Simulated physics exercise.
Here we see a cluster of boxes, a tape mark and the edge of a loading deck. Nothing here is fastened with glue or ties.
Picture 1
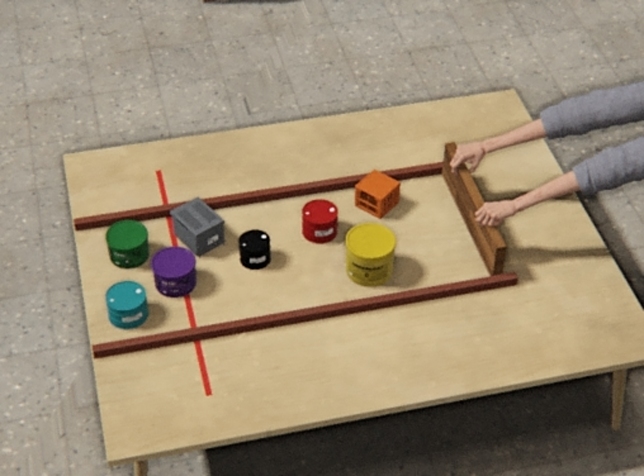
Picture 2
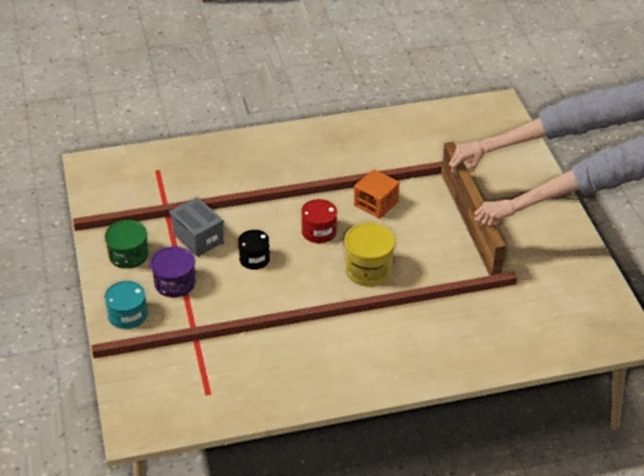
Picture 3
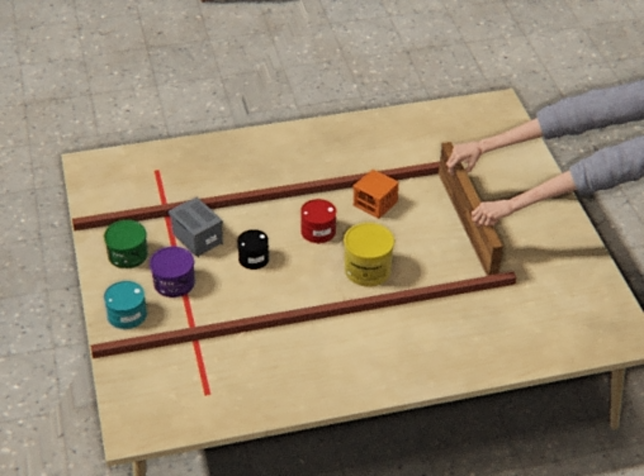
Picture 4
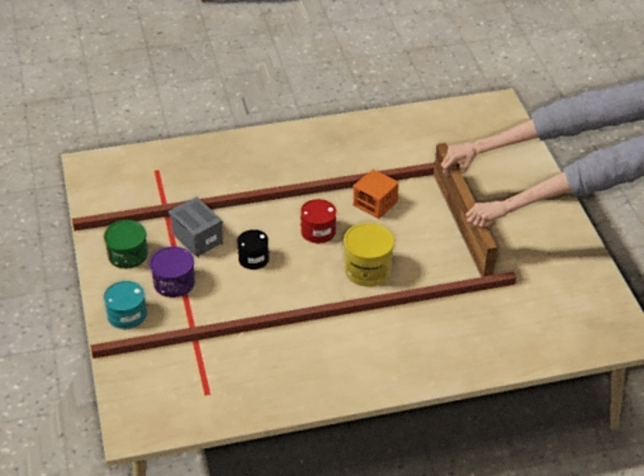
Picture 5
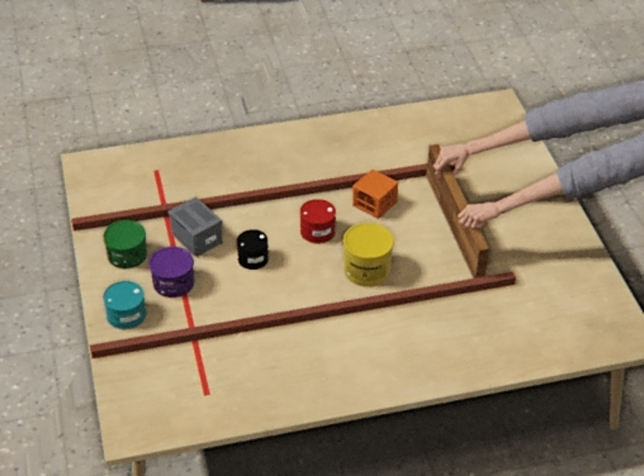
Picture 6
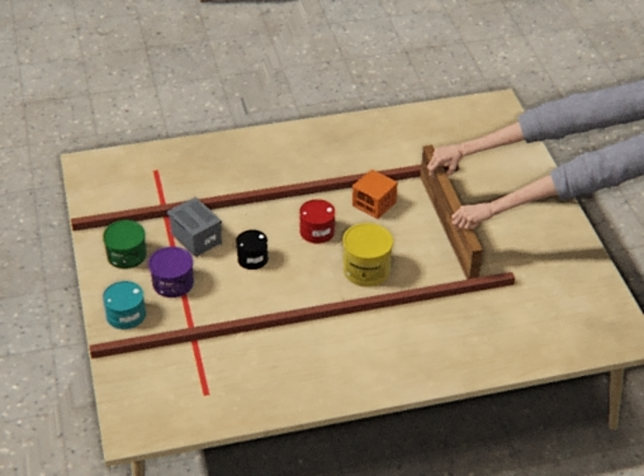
Two hands slid a wooden plank slightly left between two rails on a table, while the colourful round containers and the orange and grey boxes in front of it stayed put around a red line.
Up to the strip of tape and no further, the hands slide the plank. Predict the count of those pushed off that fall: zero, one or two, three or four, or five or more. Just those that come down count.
The edge claims nothing.
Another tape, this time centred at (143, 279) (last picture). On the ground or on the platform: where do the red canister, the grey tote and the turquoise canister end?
In the end the red canister keeps its place, the grey tote keeps its place and the turquoise canister drops.
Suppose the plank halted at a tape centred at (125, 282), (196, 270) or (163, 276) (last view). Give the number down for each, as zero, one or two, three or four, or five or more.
One after the other, the answers are 3 or 4; not one; either one or two.
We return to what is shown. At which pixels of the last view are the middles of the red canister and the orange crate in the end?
The red canister at (155, 244), the orange crate at (152, 221).
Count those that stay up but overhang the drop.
I make it 1.
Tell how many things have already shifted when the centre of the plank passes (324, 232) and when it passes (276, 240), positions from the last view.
First position 3; second position 4.
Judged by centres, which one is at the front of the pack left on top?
It's the green pail.
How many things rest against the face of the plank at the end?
The count is 4.
A little later, none off yet; turquoise canister at rest near (124, 305); green pail at rest near (125, 245); purple pail at rest near (172, 273).
When it is over, the number that fall off is zero.
